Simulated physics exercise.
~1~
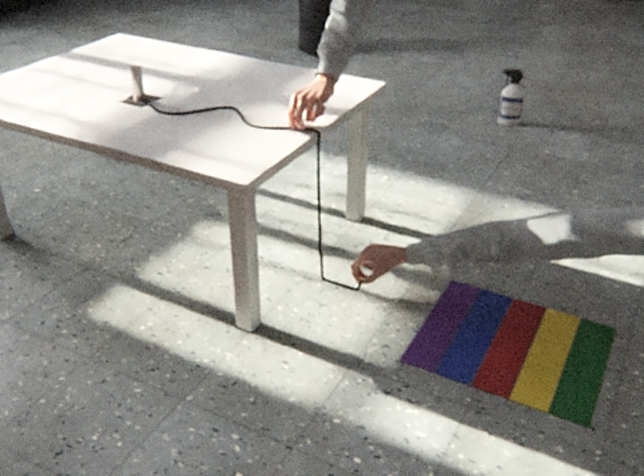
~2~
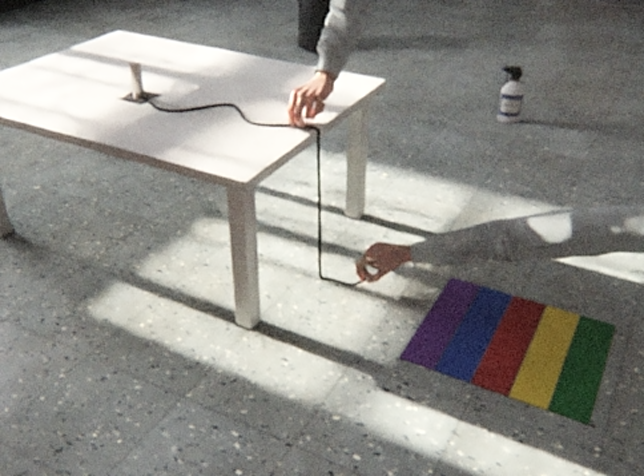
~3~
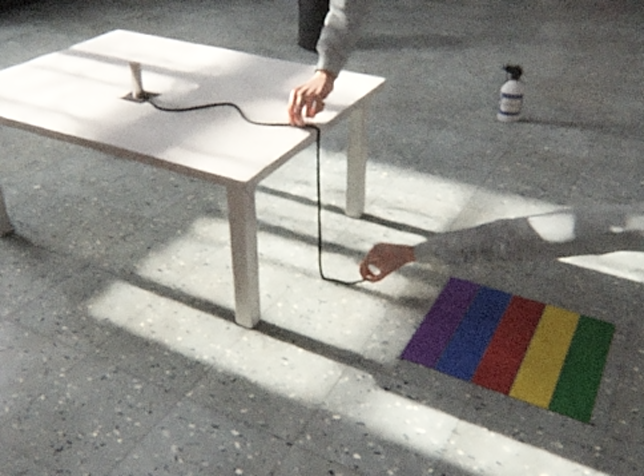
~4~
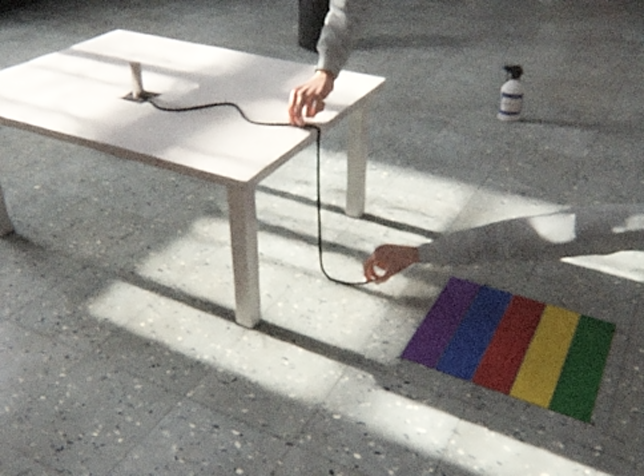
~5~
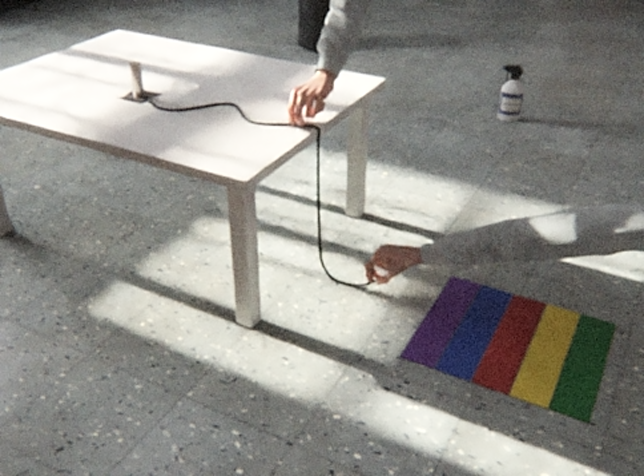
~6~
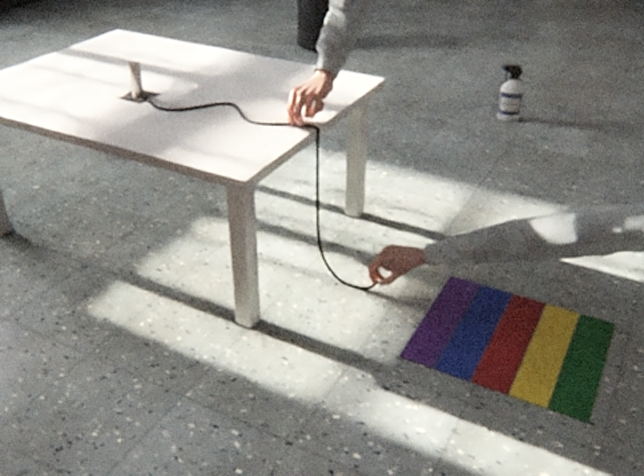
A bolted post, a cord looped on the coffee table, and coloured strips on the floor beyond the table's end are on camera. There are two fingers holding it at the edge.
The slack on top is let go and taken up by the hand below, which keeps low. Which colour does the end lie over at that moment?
It lies over red.
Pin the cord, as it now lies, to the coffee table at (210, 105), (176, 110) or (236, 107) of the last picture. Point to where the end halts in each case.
Pixel places, try by try: (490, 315), (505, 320), (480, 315).
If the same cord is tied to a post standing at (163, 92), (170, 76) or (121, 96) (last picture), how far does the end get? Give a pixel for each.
In order, it comes out close to (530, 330), (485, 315) and (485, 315).
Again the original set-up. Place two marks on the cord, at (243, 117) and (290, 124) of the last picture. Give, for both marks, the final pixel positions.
About (273, 121), and the other about (322, 139).
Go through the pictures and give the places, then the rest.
In the first frame, end (361, 280); purple (426, 350); blue (461, 362); red (498, 374); yellow (536, 387); green (575, 401).
In the second frame, end (366, 279); cord through (159, 109) (224, 105) (263, 125) (319, 145) (319, 211) (320, 267).
In the third frame, end (369, 279).
In the fourth frame, end (373, 280); cord through (160, 108) (224, 104) (263, 124) (318, 144) (319, 210) (322, 267).
In the fifth frame, end (375, 281).
In the sixth frame, end (378, 282); cord through (159, 108) (223, 104) (262, 124) (318, 143) (318, 210) (328, 266).
Soon after, end near (447, 303); over purple.
After that, end near (487, 315); over blue.
At the stop, end near (512, 323); over red. It gets as far as the red strip.
